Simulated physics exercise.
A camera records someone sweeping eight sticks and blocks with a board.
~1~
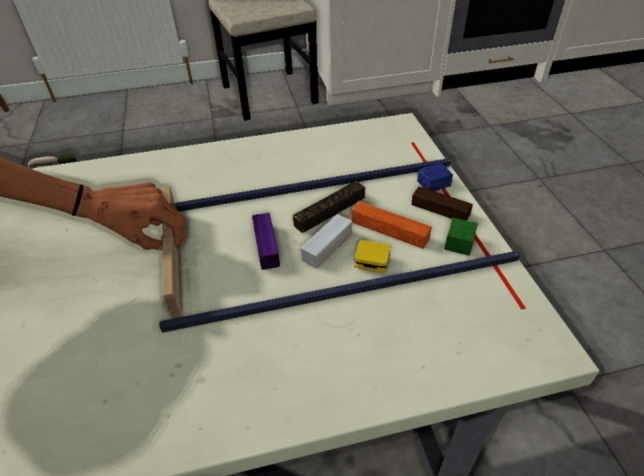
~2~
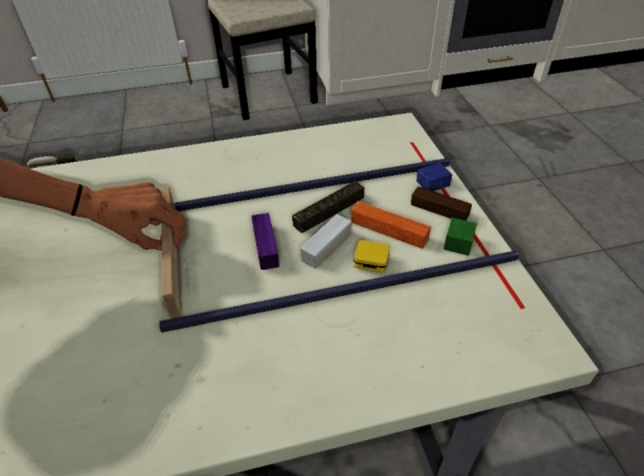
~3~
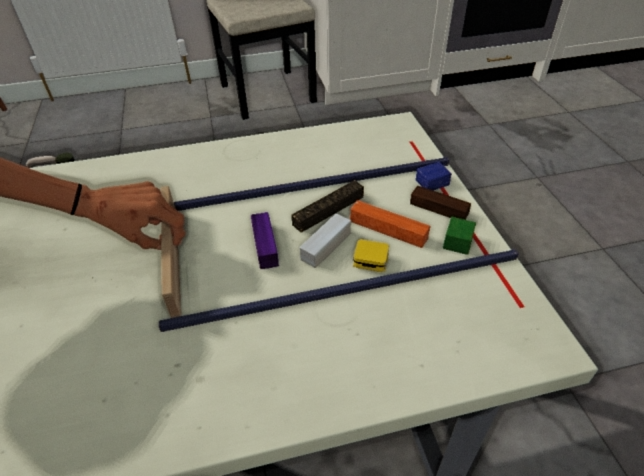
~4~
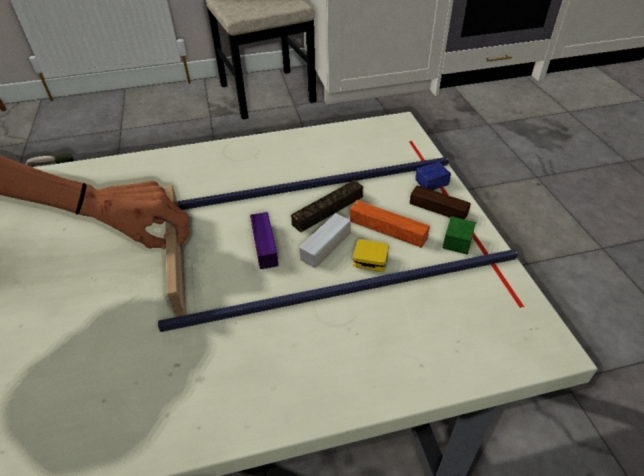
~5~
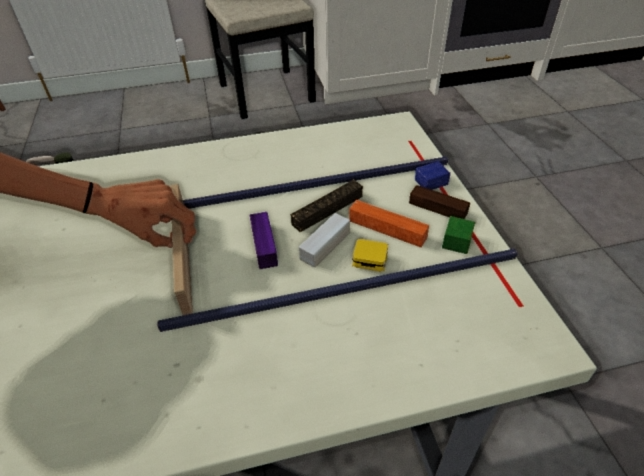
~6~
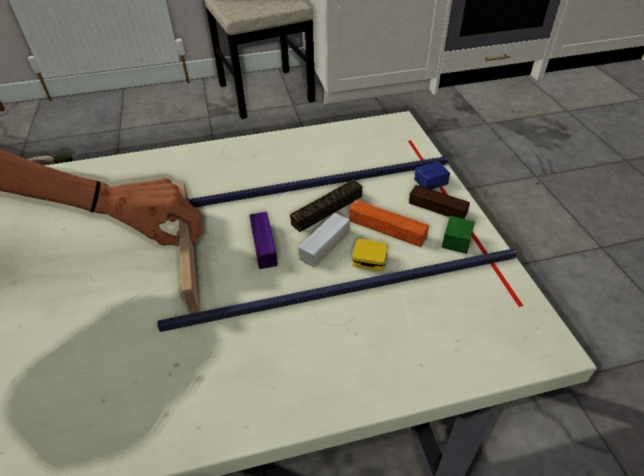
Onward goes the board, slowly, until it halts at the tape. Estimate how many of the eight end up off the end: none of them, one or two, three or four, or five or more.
Five or more.
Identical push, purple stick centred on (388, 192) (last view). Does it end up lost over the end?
I reckon the purple stick drops away.
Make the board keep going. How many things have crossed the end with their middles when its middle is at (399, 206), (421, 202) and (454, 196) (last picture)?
1, 2, 6.
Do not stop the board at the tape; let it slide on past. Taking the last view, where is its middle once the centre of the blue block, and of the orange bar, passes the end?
First near (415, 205), second near (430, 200).
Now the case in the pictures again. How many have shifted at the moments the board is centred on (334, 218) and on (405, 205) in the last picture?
By the first moment it's 5, by the second it's 8.
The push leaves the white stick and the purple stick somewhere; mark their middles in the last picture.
Middles: Around (497, 225) and around (465, 202).
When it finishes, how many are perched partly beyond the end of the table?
Number: 1.
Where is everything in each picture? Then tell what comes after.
The first frame shows blue block (435, 178); brown stick (441, 205); green block (461, 237); board (171, 248); tape (458, 211).
The second frame shows brown stick (441, 204); yellow case (372, 258).
The third frame shows green block (460, 235); black bar (329, 206).
The fourth frame shows blue block (433, 177); white stick (326, 240).
The fifth frame shows brown stick (439, 203); board (181, 245).
The sixth frame shows blue block (432, 176); brown stick (439, 203); green block (458, 234); board (187, 244); tape (455, 208).
Soon after, none off yet; blue block at rest near (432, 176); brown stick at rest near (439, 203); green block at rest near (458, 234).
After that, none off yet; blue block at rest near (433, 176); brown stick at rest near (439, 203); green block moving near (466, 235).
And then, one off so far; blue block displaced about its own width near (467, 180); brown stick displaced about its own width near (474, 201); green block on its way down near (518, 284).
In the end, the number that fall off is five or more; gone, black bar, yellow case, orange bar, green block, brown stick and blue block.
